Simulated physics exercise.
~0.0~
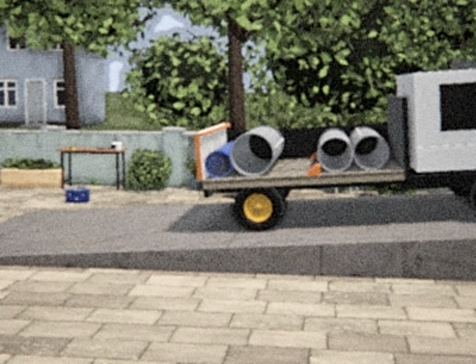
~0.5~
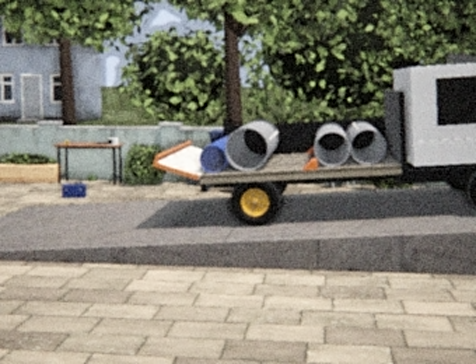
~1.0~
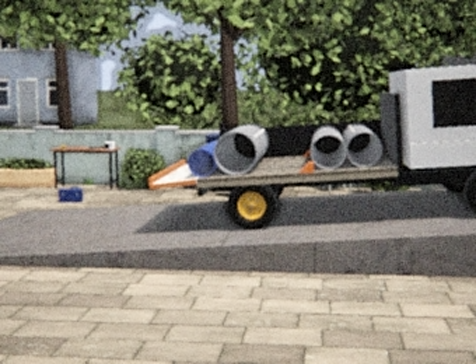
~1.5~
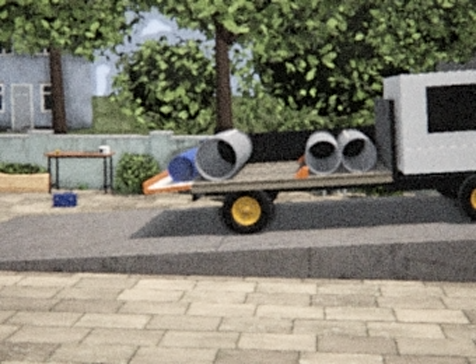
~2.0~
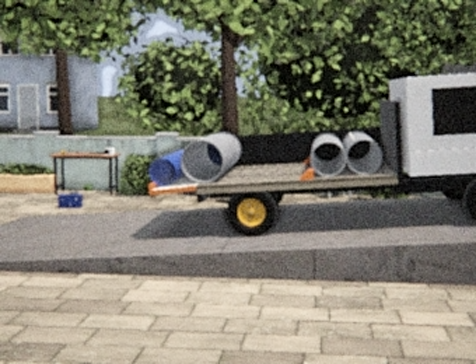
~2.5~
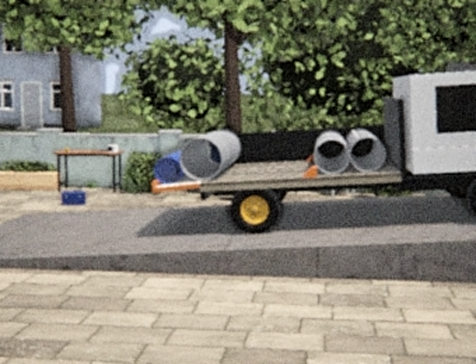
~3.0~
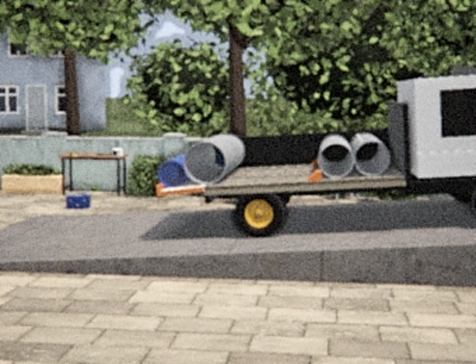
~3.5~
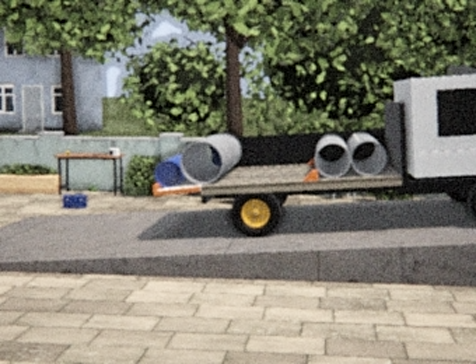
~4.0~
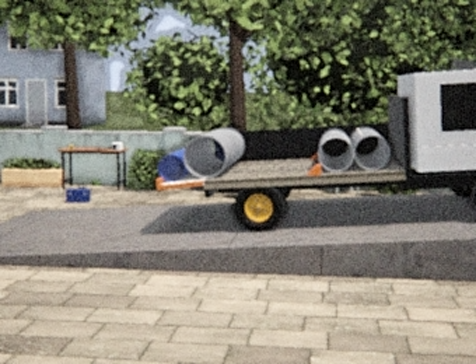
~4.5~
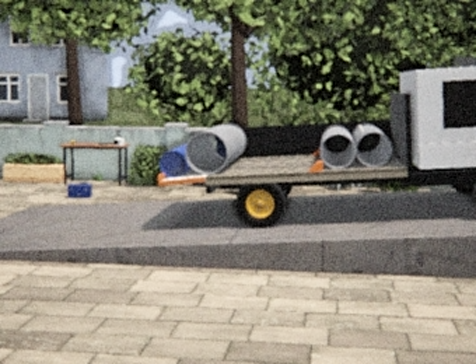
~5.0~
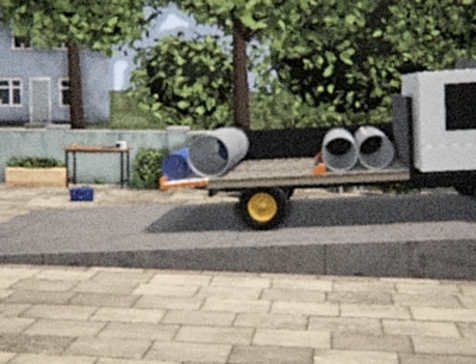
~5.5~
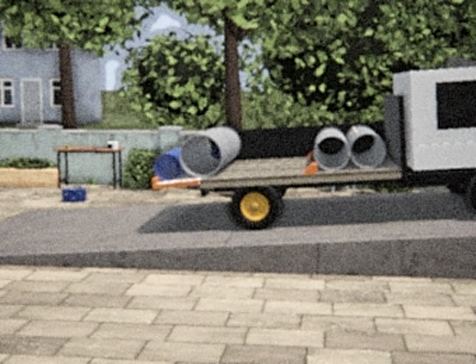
On a sloping street, the tailgate of a pick-up swung down at the left end of its open bed, and a blue pipe and the grey one beside it rolled left until the blue one came to rest out on the lowered gate.
